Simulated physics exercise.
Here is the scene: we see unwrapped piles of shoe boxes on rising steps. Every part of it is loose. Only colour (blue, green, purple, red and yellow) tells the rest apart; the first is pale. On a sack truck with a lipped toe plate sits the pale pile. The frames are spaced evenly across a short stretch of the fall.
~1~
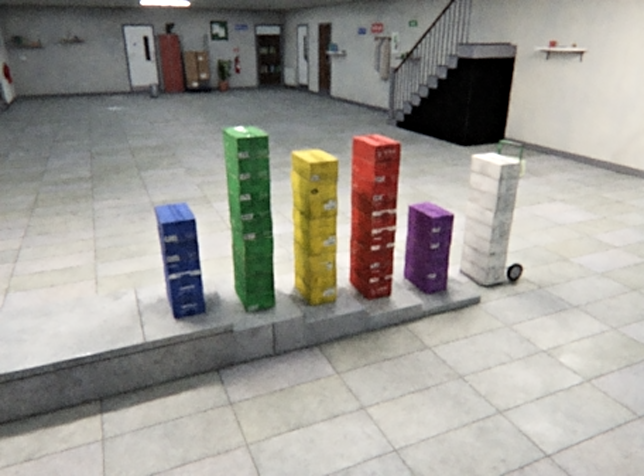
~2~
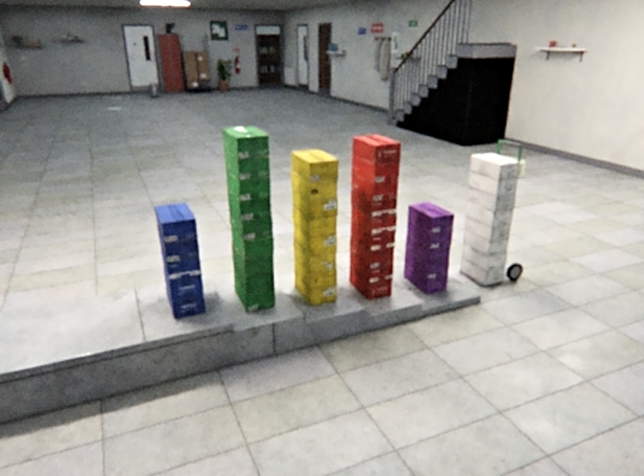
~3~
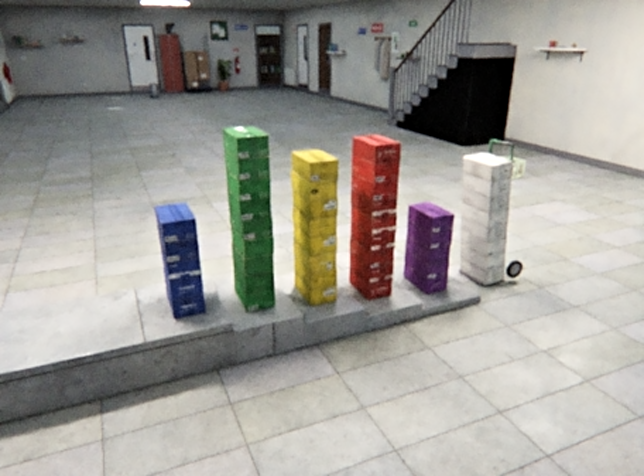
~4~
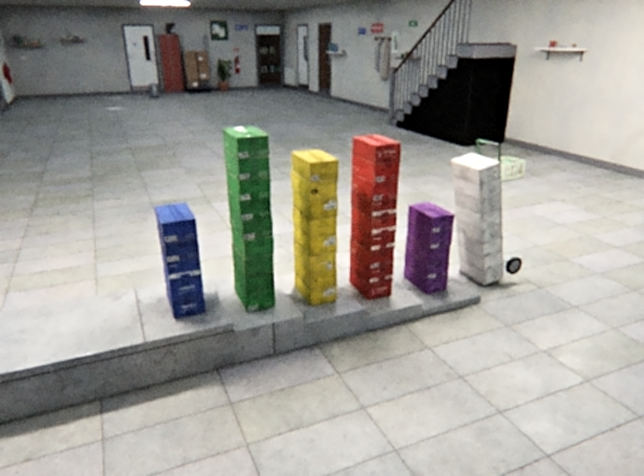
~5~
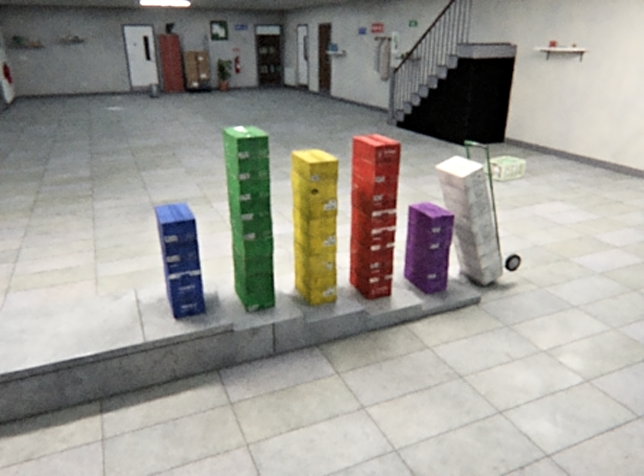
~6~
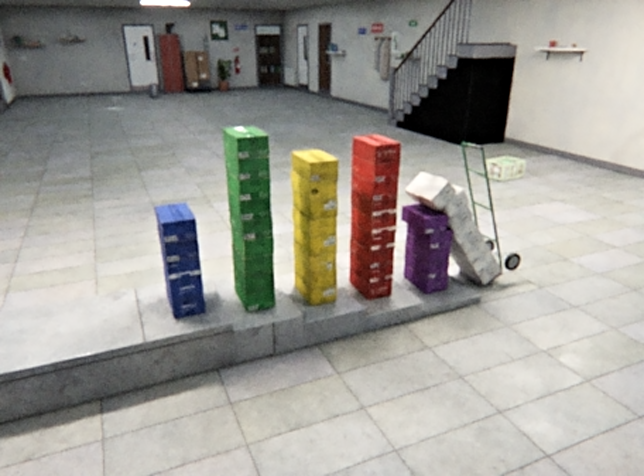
White stack of boxes on a hand truck leaning left beside coloured stacks, its upper part bending onto the short purple stack.
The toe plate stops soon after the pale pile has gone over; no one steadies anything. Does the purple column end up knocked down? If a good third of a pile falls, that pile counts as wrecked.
Yes, it is brought down.
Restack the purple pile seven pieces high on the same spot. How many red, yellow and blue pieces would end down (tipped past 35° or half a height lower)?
Going pile by pile: Red 8, yellow 6, blue 4.
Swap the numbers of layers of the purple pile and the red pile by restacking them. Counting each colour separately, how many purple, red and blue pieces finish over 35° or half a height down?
The tally reads purple 8, then red 4, then blue 5.
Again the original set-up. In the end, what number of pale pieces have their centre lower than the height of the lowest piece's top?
Altogether it is 1.
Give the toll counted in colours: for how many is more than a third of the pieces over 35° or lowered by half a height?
5.
Soon after the last picture, 8 of the pale pile down; 4 of the 5 purple boxes down (4 of 36 in all colours); top purple box leaning well over, about its own height lower; top red box leaning clearly.
A little later, 8 of the pale pile down; 4 of the 5 purple boxes down (27 of 36 in all colours); top purple box leaning well over, some two heights lower; top green box leaning steeply, about its own height lower.
At rest, 8 of the pale pile down; 4 of the 5 purple boxes down (33 of 36 in all colours); top purple box leaning well over, some two heights lower; top green box upside down. As the last picture would show them, middles, top purple box near (365, 253).
